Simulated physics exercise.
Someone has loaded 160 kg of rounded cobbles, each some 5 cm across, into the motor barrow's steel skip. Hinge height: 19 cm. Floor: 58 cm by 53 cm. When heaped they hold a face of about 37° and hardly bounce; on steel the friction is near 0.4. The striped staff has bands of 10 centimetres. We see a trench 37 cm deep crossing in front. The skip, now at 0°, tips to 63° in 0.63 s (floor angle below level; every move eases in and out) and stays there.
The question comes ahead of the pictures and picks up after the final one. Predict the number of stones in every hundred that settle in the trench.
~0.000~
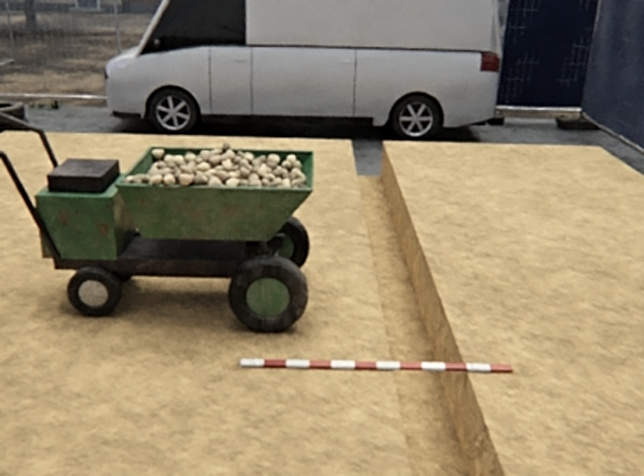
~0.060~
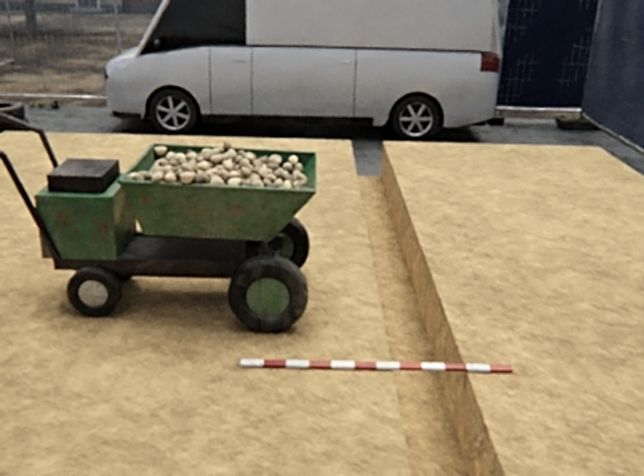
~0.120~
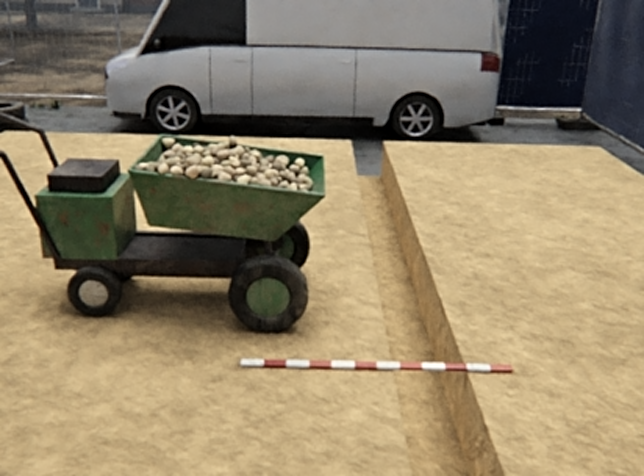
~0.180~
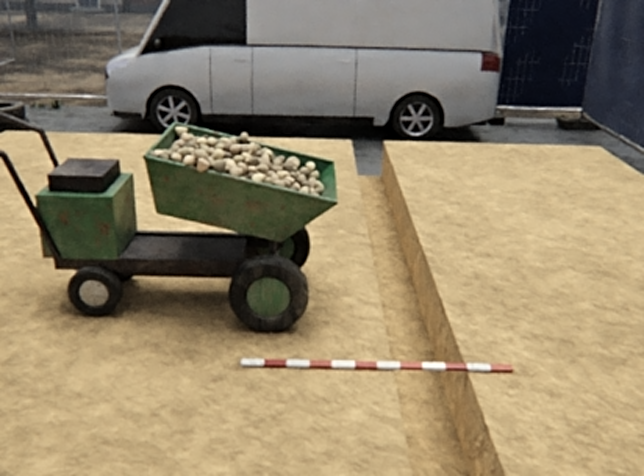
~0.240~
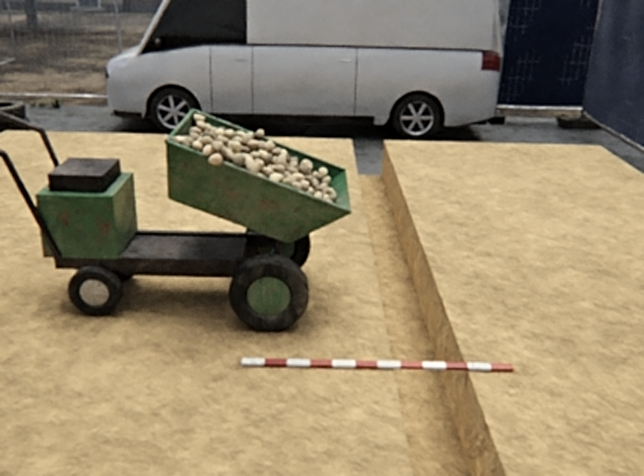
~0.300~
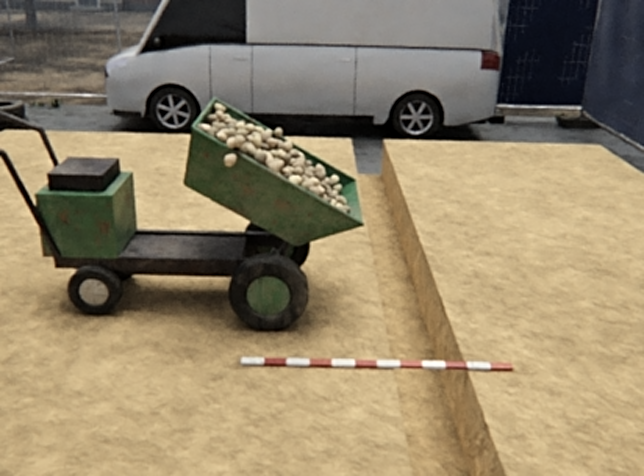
Close to 64 in a hundred.
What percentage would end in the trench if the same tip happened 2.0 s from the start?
That works out at about 85 in a hundred.
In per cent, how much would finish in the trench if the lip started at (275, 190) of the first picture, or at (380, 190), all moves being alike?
Estimates: 70 % then 15 %.
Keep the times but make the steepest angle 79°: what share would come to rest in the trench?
It would be near 75 per cent.
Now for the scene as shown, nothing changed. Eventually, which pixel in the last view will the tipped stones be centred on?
The middle should be near (420, 344).
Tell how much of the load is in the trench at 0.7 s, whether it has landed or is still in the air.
Approx. 20 % of the load.
After 0.5 s the floor is at 53°; 100 % in the skip; the foremost stones are at (371, 236).
After 0.7 s the floor is at 63°; 78 % in the skip, 22 % in the trench; the foremost stones are at (448, 289).
After 1.1 s the floor is at 63°; 33 % in the skip, 42 % in the trench, 26 % past the trench; the foremost stones are at (586, 310).
After 3.0 s the floor is at 63°; 10 % in the skip, 64 % in the trench, 26 % past the trench; the foremost stones are past the picture's edge.
